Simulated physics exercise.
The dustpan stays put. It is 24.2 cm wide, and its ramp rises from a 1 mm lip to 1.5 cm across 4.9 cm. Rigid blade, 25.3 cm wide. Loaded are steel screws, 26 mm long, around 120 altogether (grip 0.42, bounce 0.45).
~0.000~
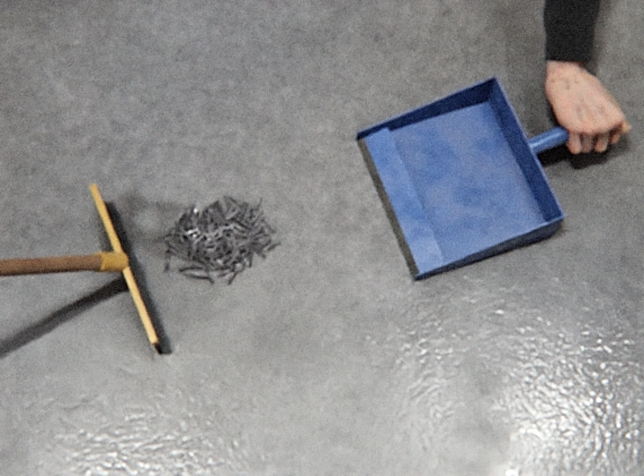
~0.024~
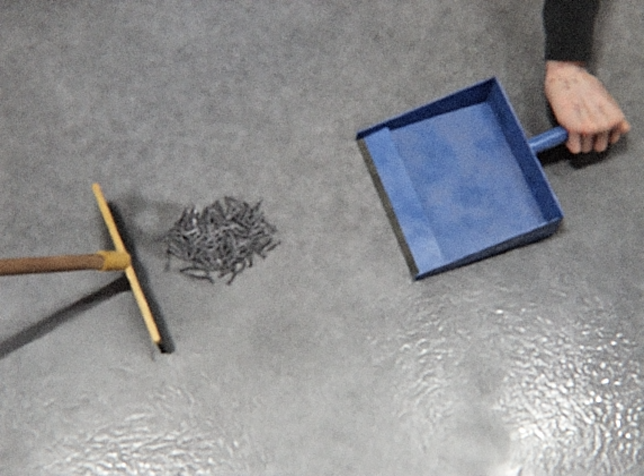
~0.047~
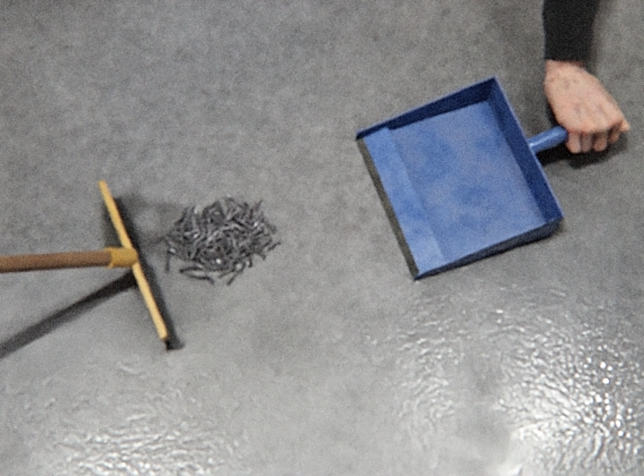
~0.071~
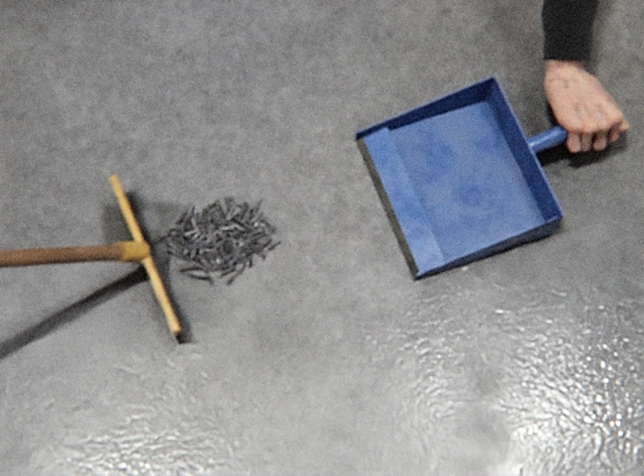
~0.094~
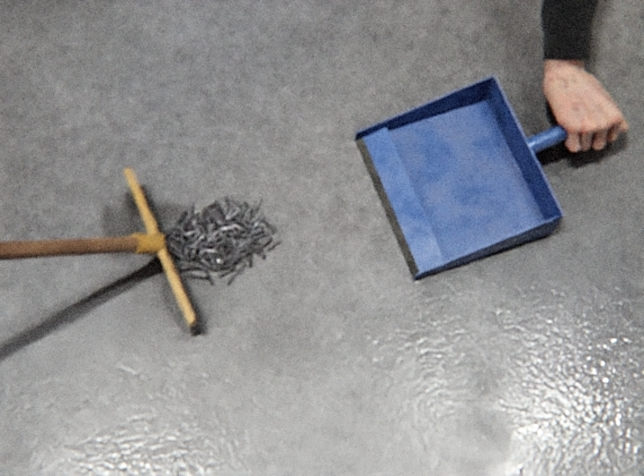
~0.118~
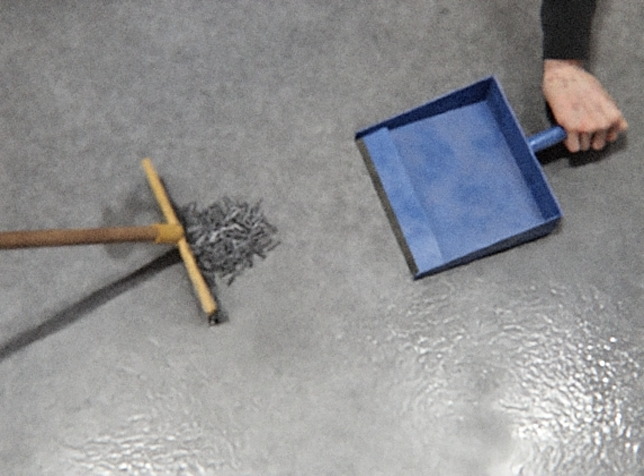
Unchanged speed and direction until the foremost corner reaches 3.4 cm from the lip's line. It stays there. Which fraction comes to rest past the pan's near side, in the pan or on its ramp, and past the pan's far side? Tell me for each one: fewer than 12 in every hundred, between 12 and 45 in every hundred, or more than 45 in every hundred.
In order: Near side: Only a little. Pan: A big share. Far side: A medium amount.
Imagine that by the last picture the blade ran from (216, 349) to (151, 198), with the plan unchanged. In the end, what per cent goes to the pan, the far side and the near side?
Pan 40; far 10; near 5.
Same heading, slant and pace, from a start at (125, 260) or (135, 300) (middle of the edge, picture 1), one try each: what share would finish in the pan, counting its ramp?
I'd put it near 55 per cent for the first and near 45 per cent for the second.
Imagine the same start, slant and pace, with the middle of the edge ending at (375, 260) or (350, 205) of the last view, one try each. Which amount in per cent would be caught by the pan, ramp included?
The two tries give about 65 and 70 percent.
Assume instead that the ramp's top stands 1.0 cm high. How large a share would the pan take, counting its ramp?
In that case roughly 60 percent.
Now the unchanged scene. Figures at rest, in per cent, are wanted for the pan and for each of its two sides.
Near: 0; pan: 55; far: 20 (percent).
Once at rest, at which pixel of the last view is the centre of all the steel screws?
(392, 155).
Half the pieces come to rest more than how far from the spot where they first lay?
30 cm, roughly.
Then, at 0.24 s, middle of the blade 15 cm from the lip; 0 % over the lip, far side 10 %, near side 0 %.
Then, at 0.31 s, middle of the blade 7 cm from the lip; 0 % over the lip, far side 15 %, near side 0 %.
Then, at 0.53 s, middle of the blade 5 cm from the lip; 60 % over the lip, far side 20 %, near side 0 %.
At rest (1.6 s), near side 0 %, pan 55 %, far side 20 %, in front of the lip or behind the blade 20 %.
